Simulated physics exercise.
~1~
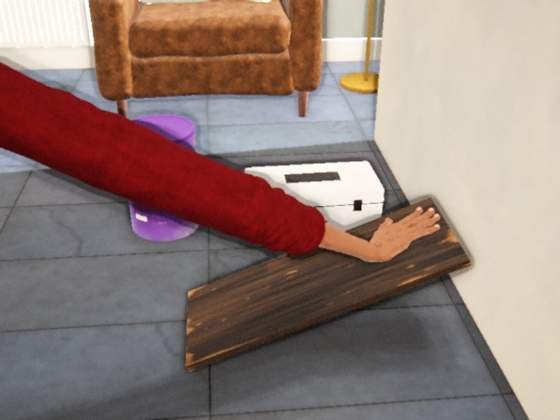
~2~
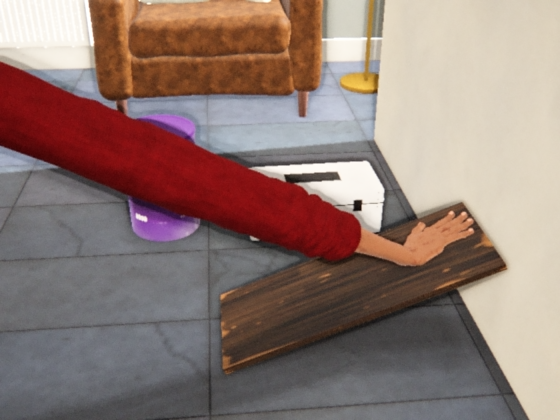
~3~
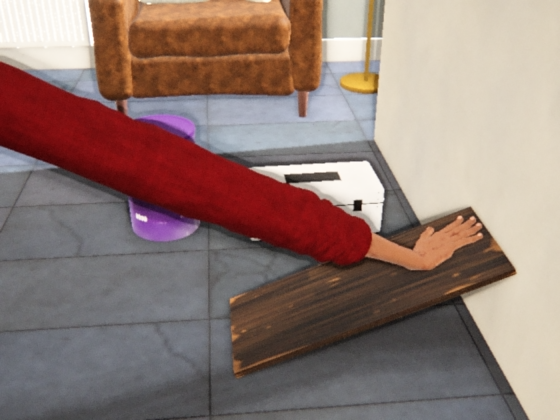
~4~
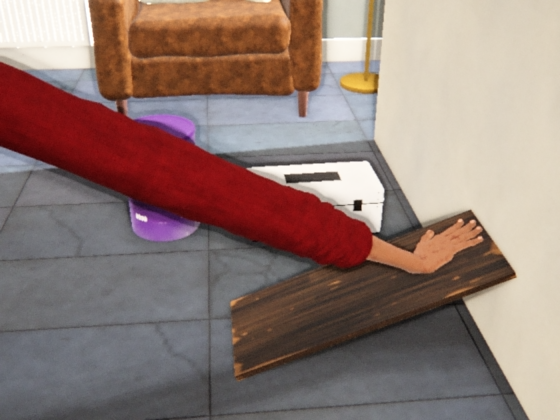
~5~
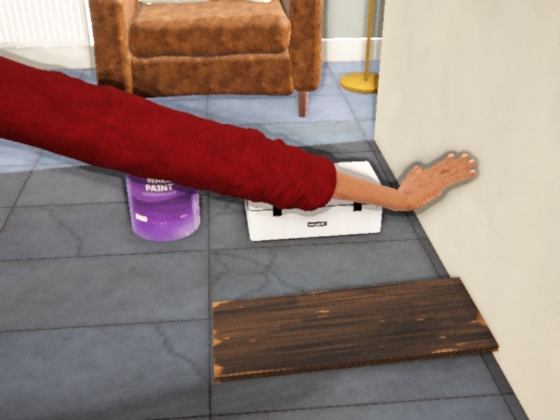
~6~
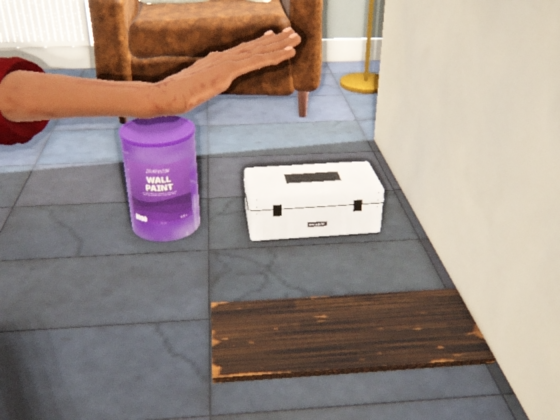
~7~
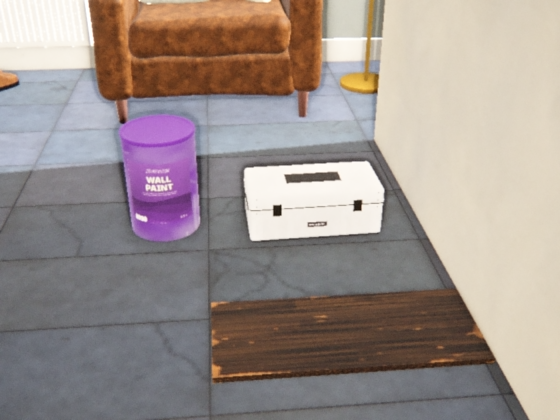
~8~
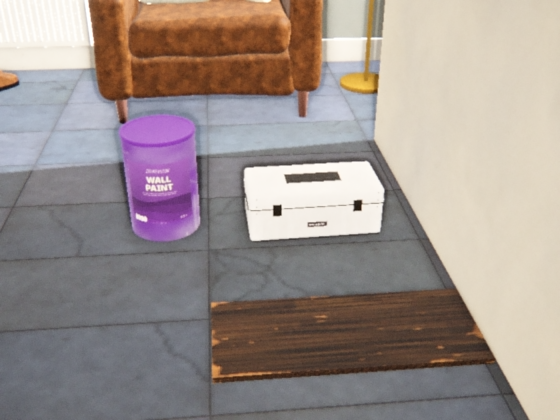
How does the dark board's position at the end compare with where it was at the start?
At the end the dark board is lower and a little farther right than at the start, resting low on the floor by the wall instead of slanting up under the hand.
